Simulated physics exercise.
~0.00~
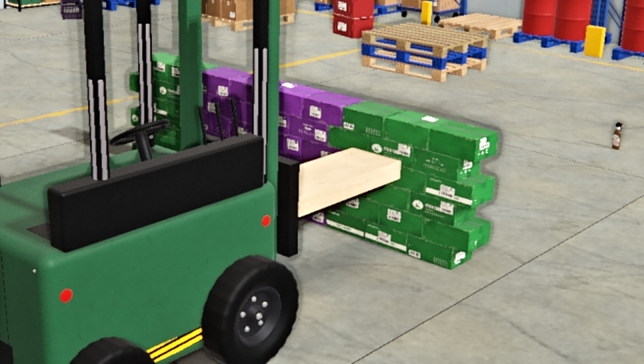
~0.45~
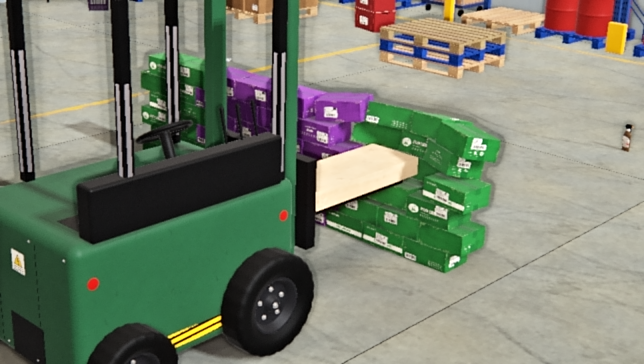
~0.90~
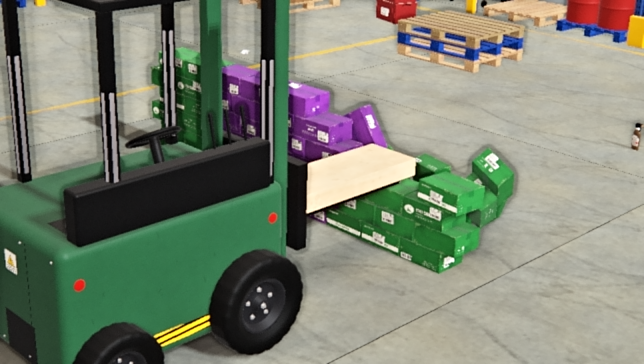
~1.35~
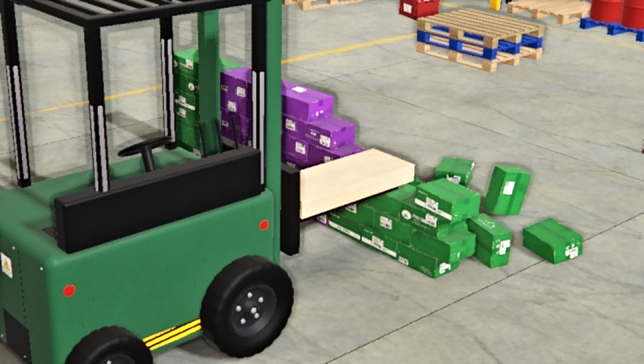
At first, a green lift truck holds a pale wooden load against a low wall of stacked green and purple parcels on a warehouse floor. The truck presses forward, and the green parcels at the right end shift and tilt while the purple ones mostly keep their places. Next, upper green parcels tip over the far side, and a purple one beside the load leans steeply. Several green parcels then tumble to the floor. Finally, a few lie scattered at the right, while the lower green rows and most of the purple stack still stand beside the halted truck.
